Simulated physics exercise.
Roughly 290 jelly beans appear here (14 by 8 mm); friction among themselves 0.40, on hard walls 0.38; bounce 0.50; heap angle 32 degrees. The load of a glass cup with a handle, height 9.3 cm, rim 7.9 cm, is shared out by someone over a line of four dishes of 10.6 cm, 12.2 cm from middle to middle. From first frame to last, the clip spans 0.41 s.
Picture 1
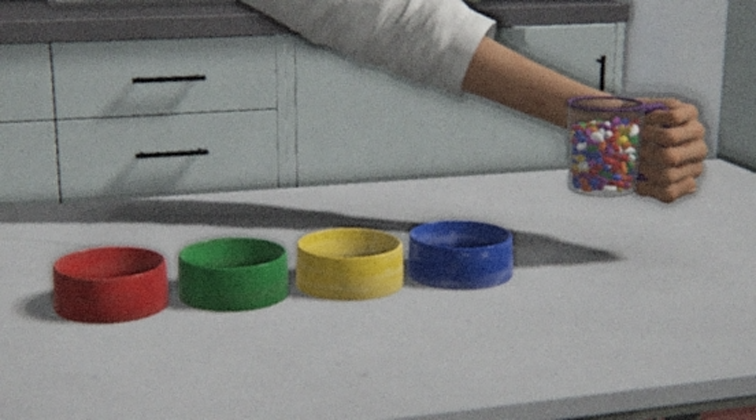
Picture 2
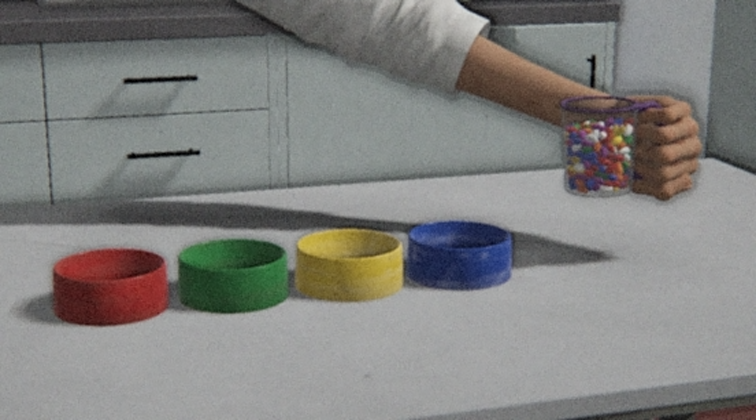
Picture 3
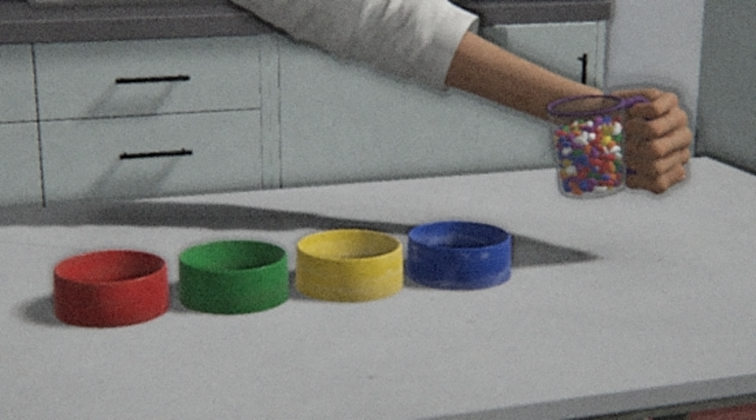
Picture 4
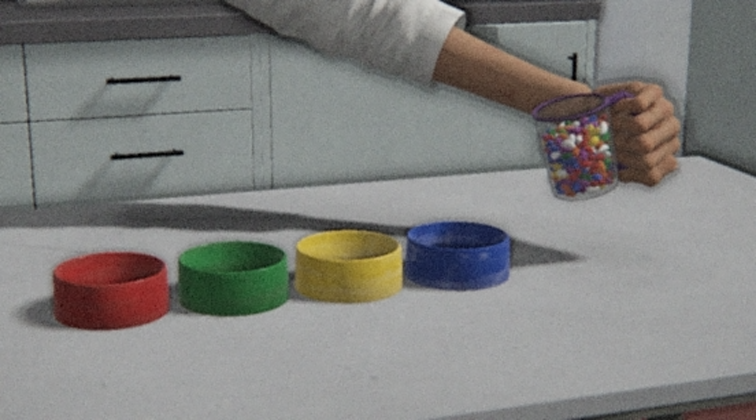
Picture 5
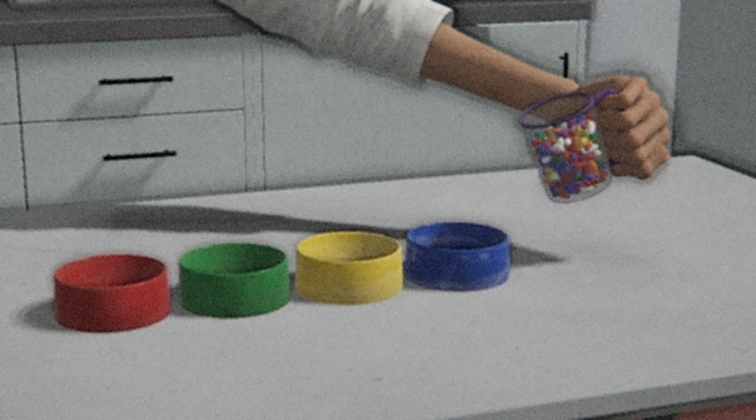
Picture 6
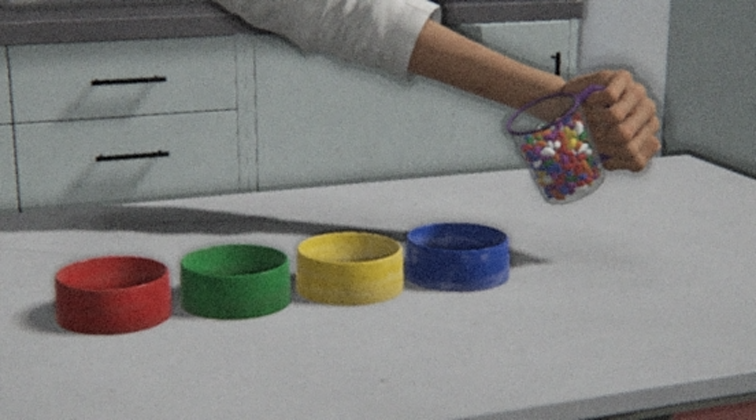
In a kitchen, a hand tilts a cup of colorful candies leftward near four dishes.
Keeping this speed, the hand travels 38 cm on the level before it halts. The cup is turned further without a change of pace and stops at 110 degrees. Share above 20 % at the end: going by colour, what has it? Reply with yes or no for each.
Red dish: No, blue dish: No, green dish: No, yellow dish: Yes, counter: No.
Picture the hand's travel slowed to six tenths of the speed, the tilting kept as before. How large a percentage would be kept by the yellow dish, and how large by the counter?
Shares: Yellow 0, counter 20.
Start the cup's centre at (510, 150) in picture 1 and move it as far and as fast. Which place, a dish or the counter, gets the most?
Largest amount ends at green.
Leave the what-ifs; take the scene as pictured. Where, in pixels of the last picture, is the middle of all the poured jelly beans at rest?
My guess is close to (339, 271).
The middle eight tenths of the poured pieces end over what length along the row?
Spread: Around 8 cm.
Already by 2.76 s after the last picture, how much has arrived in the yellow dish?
Roughly 85 in a hundred.
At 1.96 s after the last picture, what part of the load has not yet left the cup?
Roughly 0 per cent, give or take.
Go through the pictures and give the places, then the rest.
The first frame shows cup at (604, 146), tilt 0 degrees, lip at (572, 106), moved 0.0 cm; middle of the pieces at (604, 157); blue dish at (461, 235); yellow dish at (350, 244); green dish at (233, 253); red dish at (110, 263).
The second frame shows cup at (599, 147), tilt 2 degrees, lip at (565, 108), moved 0.4 cm; middle of the pieces at (599, 157).
The third frame shows cup at (589, 147), tilt 8 degrees, lip at (552, 113), moved 1.3 cm; middle of the pieces at (591, 157).
The fourth frame shows cup at (578, 148), tilt 14 degrees, lip at (537, 119), moved 2.4 cm; middle of the pieces at (580, 157).
The fifth frame shows cup at (568, 149), tilt 21 degrees, lip at (524, 125), moved 3.5 cm; middle of the pieces at (571, 158).
The sixth frame shows cup at (558, 150), tilt 27 degrees, lip at (512, 133), moved 4.5 cm; middle of the pieces at (563, 158); blue dish at (458, 237); yellow dish at (350, 248); green dish at (235, 260); red dish at (112, 273).
Then, 1.18 s after the last picture, tilt 110 degrees; cup holds 60 %, yellow 35 %.
Then, 1.96 s after the last picture, tilt 110 degrees; cup holds 0 %, yellow 85 %.
Then, 2.76 s after the last picture, tilt 110 degrees; cup holds 0 %, green 5 %, yellow 85 %.
In the end, red 0 %, blue 0 %, green 5 %, yellow 85 %, counter 10 %.
